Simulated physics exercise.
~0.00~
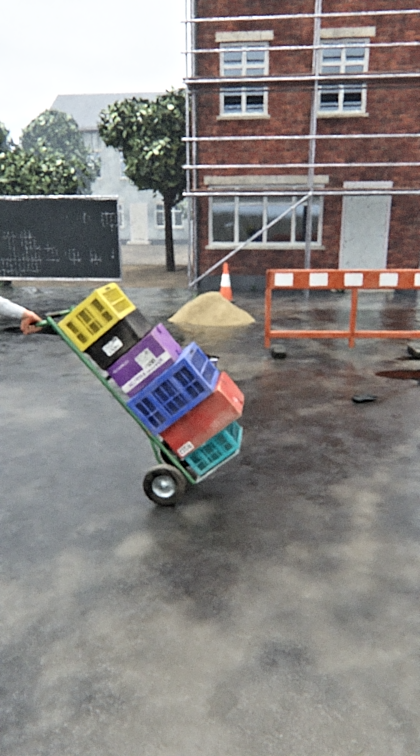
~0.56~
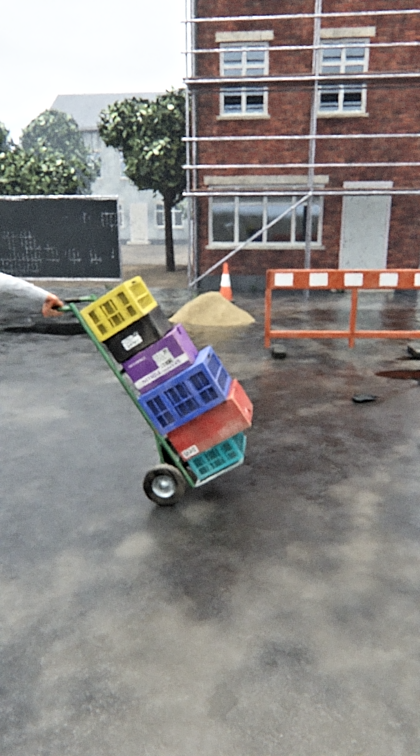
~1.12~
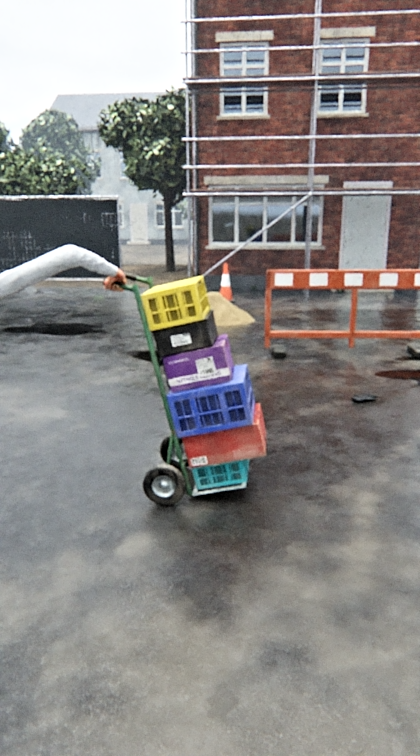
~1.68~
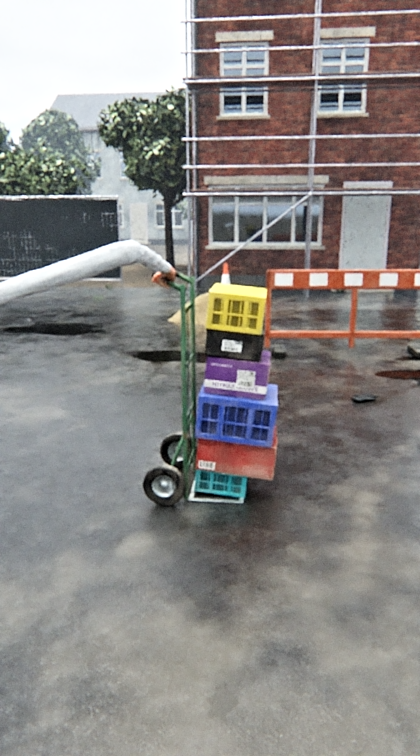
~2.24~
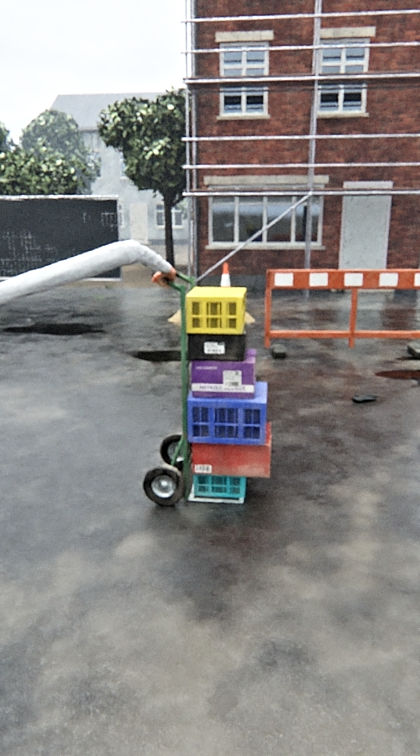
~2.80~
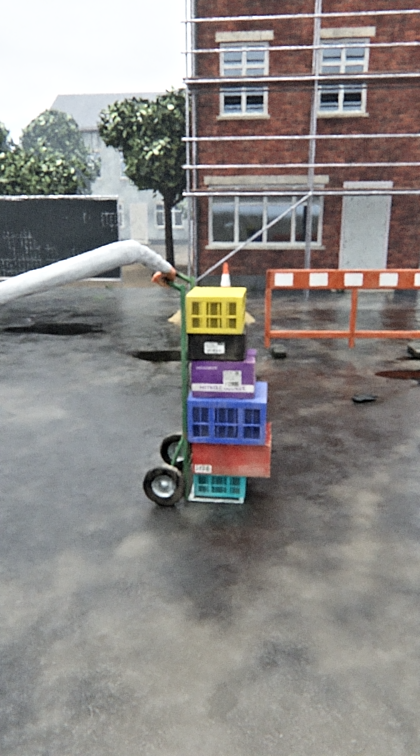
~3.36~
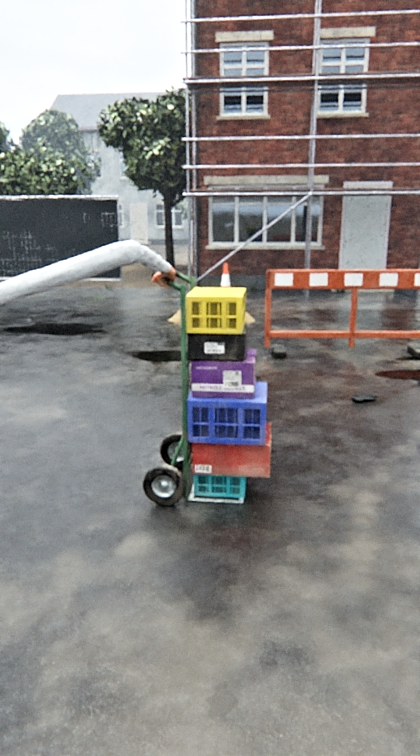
A hand truck stacked with six boxes and crates is tipped upright and stands still.
